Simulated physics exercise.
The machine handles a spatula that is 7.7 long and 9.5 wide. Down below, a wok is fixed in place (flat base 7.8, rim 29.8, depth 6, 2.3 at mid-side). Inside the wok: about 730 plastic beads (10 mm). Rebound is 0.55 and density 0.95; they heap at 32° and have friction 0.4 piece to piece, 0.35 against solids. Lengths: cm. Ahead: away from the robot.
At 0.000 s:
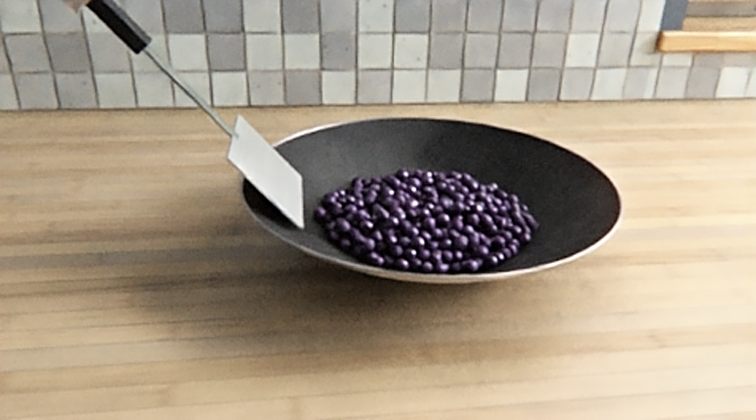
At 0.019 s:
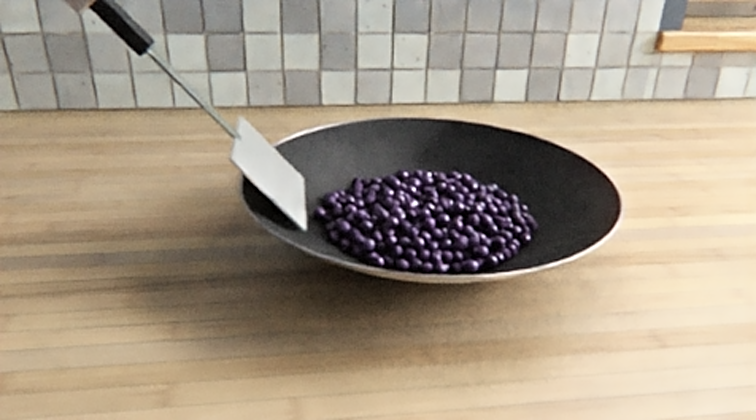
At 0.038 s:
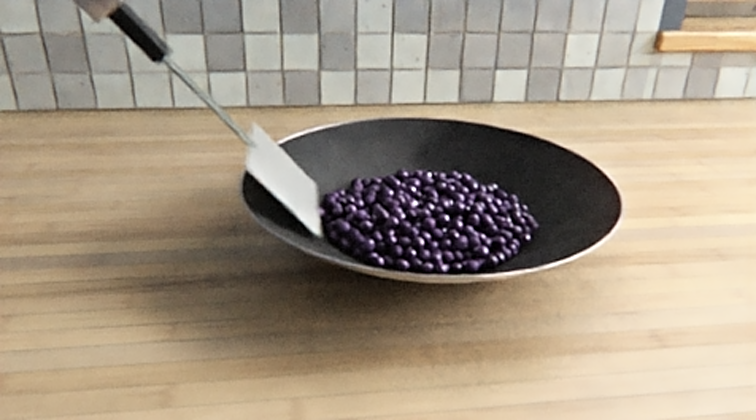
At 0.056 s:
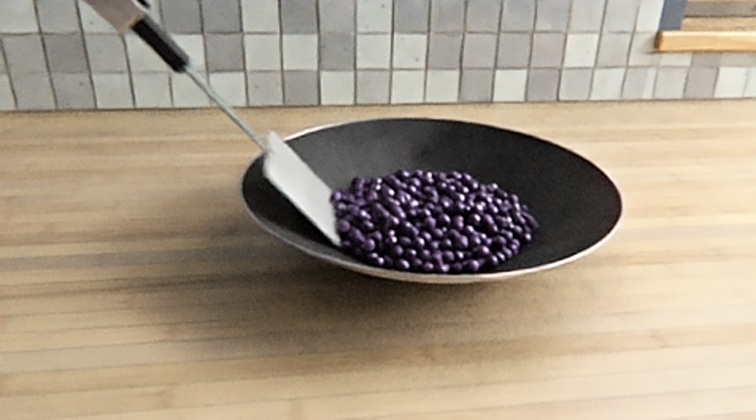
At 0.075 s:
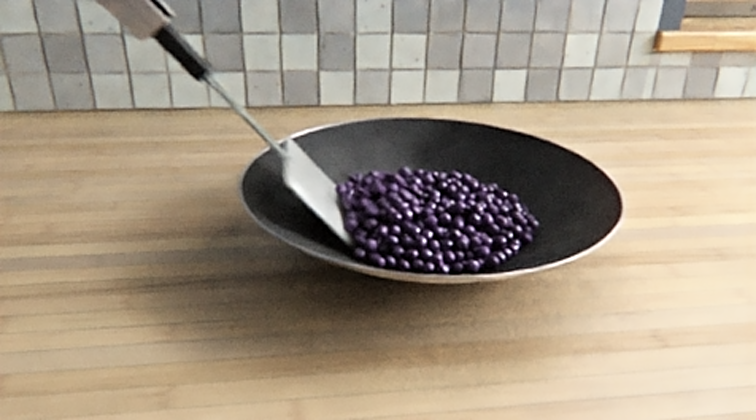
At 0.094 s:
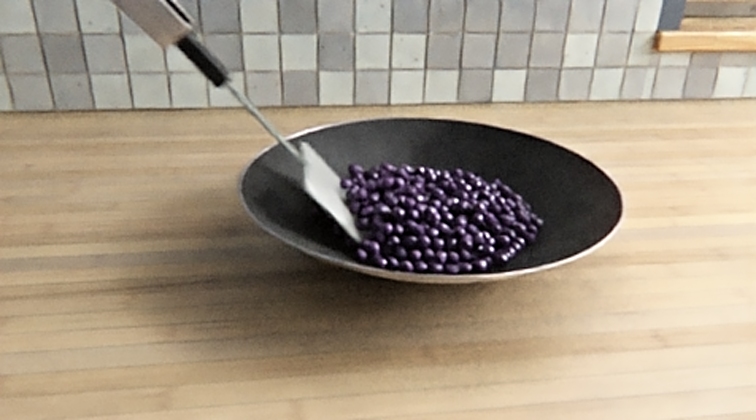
The video shows a black wok holding a heap of shiny purple beads on a wooden surface, as a spatula held at the upper left slides rightward into the wok and pushes against the heap's left edge, shifting the beads slightly.
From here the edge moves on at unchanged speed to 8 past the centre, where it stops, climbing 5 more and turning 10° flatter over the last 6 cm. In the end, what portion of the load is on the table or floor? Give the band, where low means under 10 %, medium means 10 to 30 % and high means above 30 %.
Band: Medium.
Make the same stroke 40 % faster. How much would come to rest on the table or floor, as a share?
Near 35 %.
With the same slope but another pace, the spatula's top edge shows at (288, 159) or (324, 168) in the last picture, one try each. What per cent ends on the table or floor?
Around 15 per cent, then around 35 per cent.
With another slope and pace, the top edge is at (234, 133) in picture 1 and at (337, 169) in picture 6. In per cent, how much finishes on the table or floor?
It works out to about 40 %, more or less.
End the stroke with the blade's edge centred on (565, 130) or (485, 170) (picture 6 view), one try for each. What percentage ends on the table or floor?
Respectively some 40 and 5 percent end on the table or floor.
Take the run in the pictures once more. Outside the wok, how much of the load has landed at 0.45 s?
Share at that moment: About 15 %.
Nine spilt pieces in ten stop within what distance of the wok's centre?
Distance from centre: Approx. 55 cm.
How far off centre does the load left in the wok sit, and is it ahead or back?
Ahead, by about 4.5 cm.
By 0.16 s, sloping 50°, highest piece 6 above the table; 731 in the wok.
By 0.22 s, sloping 46°, highest piece 8 above the table; 731 in the wok.
By 0.45 s, sloping 40°, highest piece 7 above the table; 566 in the wok, 102 on the table or floor, 63 on the blade or in flight.
By 1.50 s, sloping 40°, highest piece 6 above the table; 566 in the wok, 165 on the table or floor.
Final count, 566 in the wok, 165 on the table or floor. That is 23 % on the table or floor.
